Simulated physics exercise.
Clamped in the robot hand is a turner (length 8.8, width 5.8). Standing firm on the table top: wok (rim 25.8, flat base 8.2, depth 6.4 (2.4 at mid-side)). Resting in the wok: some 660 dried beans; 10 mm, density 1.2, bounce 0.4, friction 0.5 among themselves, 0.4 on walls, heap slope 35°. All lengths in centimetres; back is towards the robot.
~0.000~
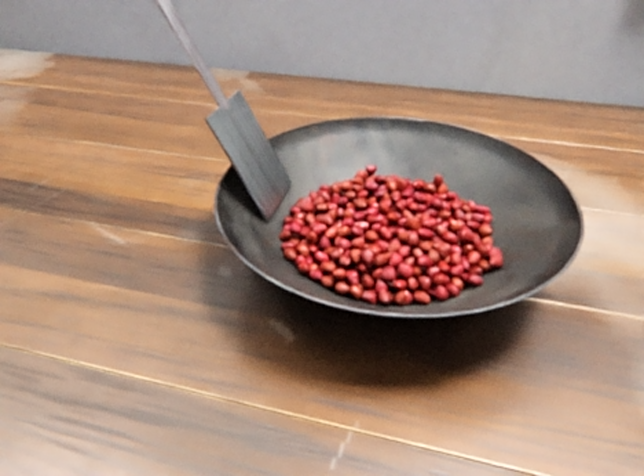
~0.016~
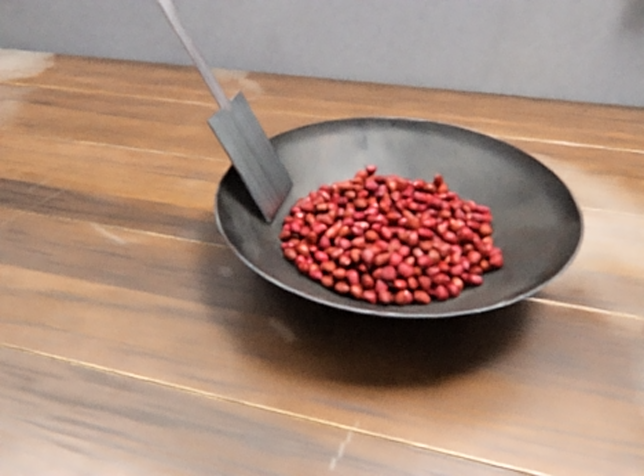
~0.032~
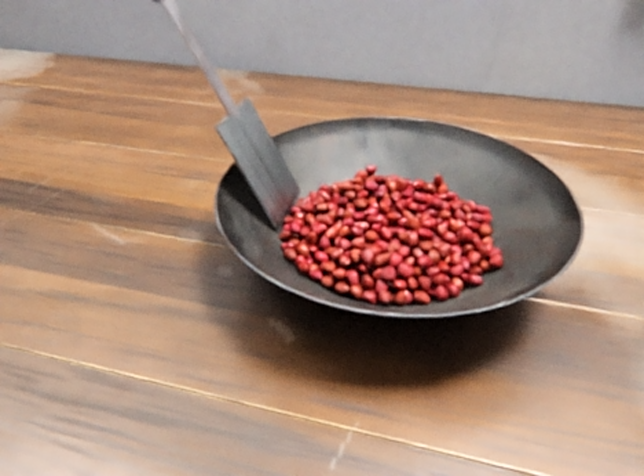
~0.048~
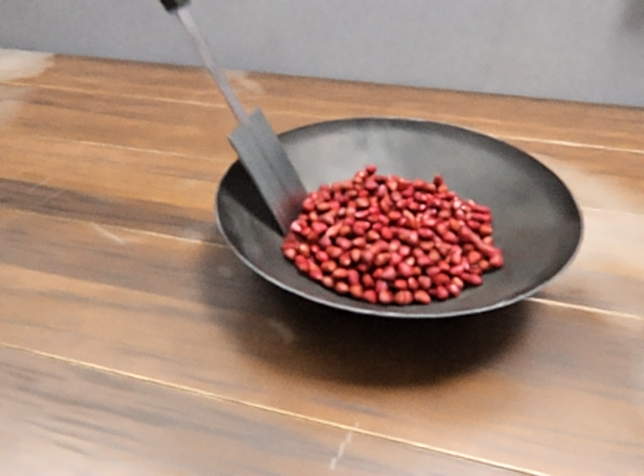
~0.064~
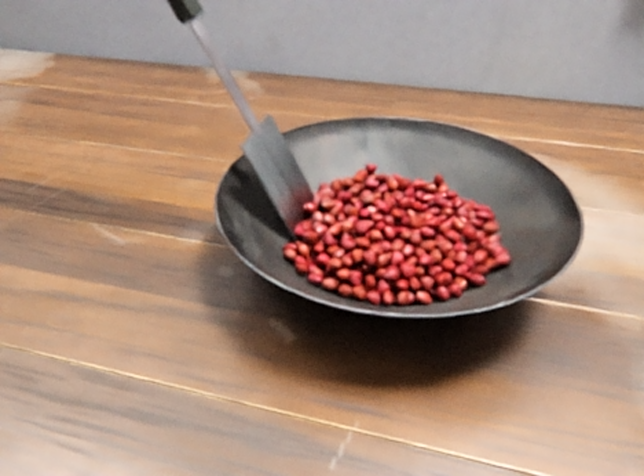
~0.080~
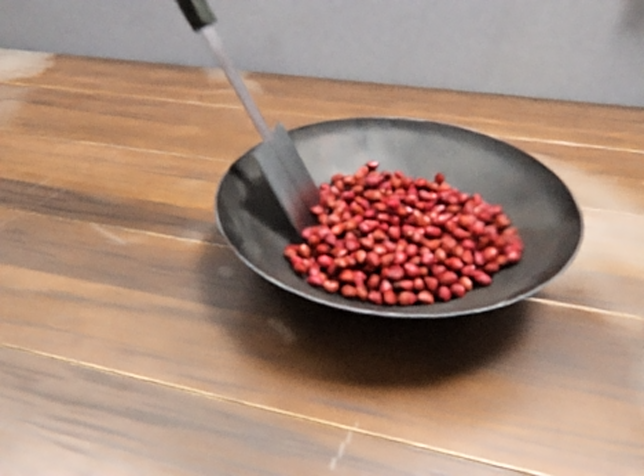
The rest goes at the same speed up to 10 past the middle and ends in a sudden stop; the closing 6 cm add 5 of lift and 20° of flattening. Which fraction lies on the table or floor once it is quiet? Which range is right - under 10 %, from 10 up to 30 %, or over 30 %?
Right range: From 10 up to 30 %.
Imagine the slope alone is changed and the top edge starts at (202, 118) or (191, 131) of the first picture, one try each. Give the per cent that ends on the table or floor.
First try roughly 20 percent, second try roughly 20 percent.
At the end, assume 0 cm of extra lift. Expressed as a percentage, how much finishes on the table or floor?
Result: Approx. 25 %.
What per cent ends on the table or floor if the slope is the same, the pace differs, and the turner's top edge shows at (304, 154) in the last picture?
Near 40 in a hundred.
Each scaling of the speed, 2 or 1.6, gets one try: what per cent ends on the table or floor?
Estimates, in order: 40 % and 35 %.
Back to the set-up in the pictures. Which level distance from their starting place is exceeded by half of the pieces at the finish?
Level distance of around 5 cm.
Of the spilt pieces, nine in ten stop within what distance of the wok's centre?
Around 30 centimetres.
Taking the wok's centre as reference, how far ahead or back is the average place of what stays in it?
The kept load is shifted forward by about 3.5 cm.
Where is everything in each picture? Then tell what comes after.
Turner top edge at (223, 104), sloping 63°; upper third of the load around (388, 225), from x 285 to 495, top at y 170; 658 in the wok, in the first picture.
Turner top edge at (225, 105), sloping 63°; upper third of the load around (388, 225), from x 285 to 495, top at y 170, in the second picture.
Turner top edge at (232, 111), sloping 63°; upper third of the load around (388, 225), from x 285 to 495, top at y 170, in the third picture.
Turner top edge at (244, 120), sloping 63°; upper third of the load around (387, 226), from x 290 to 495, top at y 170, in the fourth picture.
Turner top edge at (256, 129), sloping 63°; upper third of the load around (390, 226), from x 290 to 505, top at y 170, in the fifth picture.
Turner top edge at (267, 137), sloping 63°; upper third of the load around (403, 225), from x 290 to 515, top at y 165; 658 in the wok, in the sixth picture.
After 0.19 s, sloping 63°, highest piece 9 above the table; 658 in the wok.
After 0.29 s, sloping 56°, highest piece 13 above the table; 652 in the wok, 6 on the blade or in flight.
After 0.55 s, sloping 43°, highest piece 7 above the table; 508 in the wok, 120 on the table or floor, 30 on the blade or in flight.
After 1.60 s, sloping 43°, highest piece 7 above the table; 508 in the wok, 150 on the table or floor.
At rest, 508 in the wok, 150 on the table or floor. That is 23 % on the table or floor.
